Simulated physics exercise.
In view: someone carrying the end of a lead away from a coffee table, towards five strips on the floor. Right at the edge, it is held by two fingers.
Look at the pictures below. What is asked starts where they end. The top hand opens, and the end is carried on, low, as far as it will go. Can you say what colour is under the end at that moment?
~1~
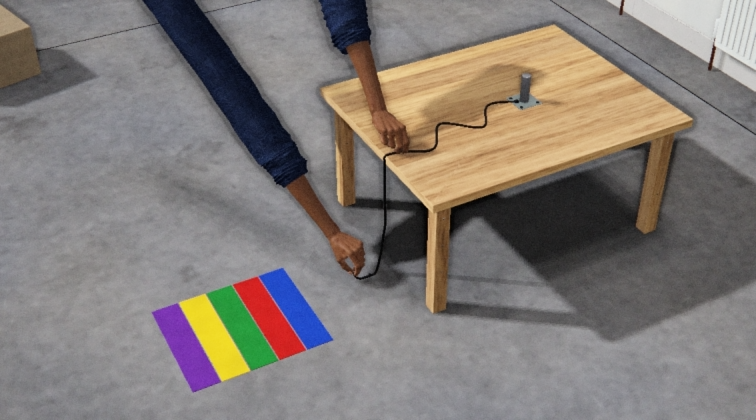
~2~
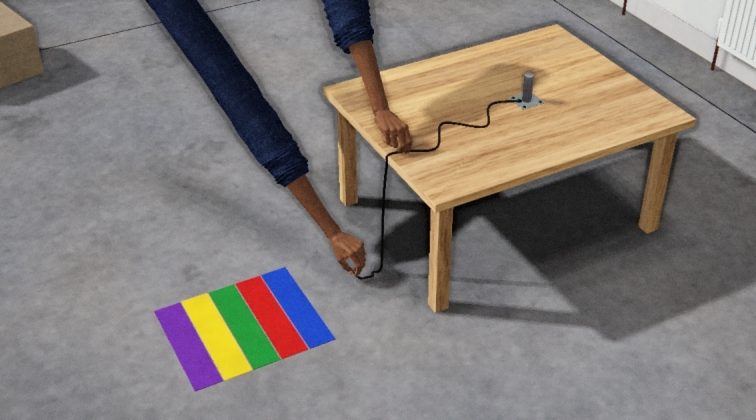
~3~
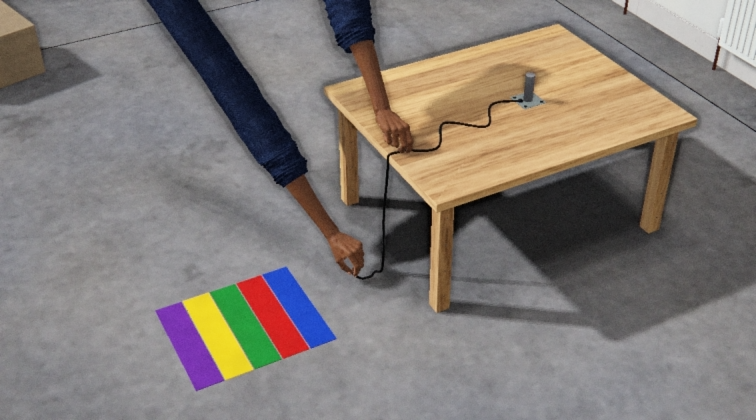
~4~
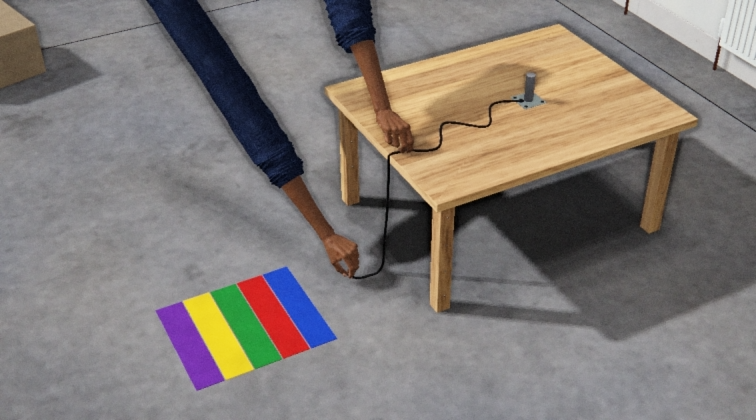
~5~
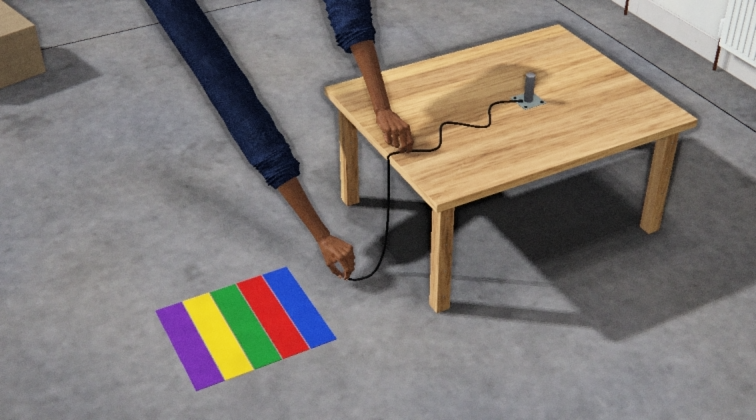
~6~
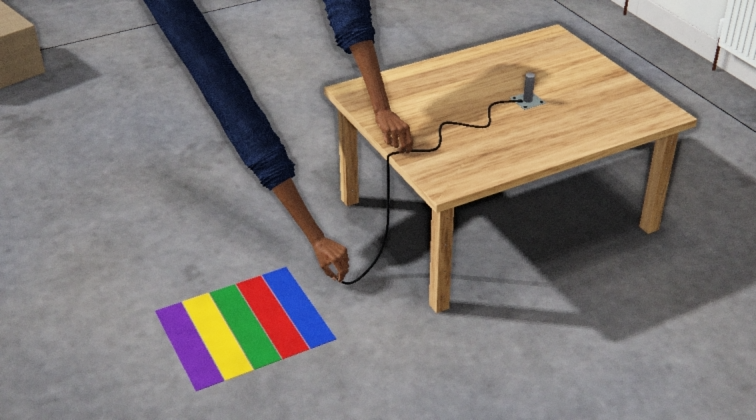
Yes, it is yellow.
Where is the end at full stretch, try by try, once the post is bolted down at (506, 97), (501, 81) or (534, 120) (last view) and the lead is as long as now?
Around (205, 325), (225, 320) and (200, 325).
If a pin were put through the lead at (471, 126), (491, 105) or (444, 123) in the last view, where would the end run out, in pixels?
First near (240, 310), then near (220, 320), then near (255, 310).
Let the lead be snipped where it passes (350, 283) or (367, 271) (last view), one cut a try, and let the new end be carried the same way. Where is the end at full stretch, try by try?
First (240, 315), then (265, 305).
Soon after, end near (259, 306); over red.
After that, end near (231, 316); over green.
At the stop, end near (216, 321); over yellow. The end stops over the yellow strip.
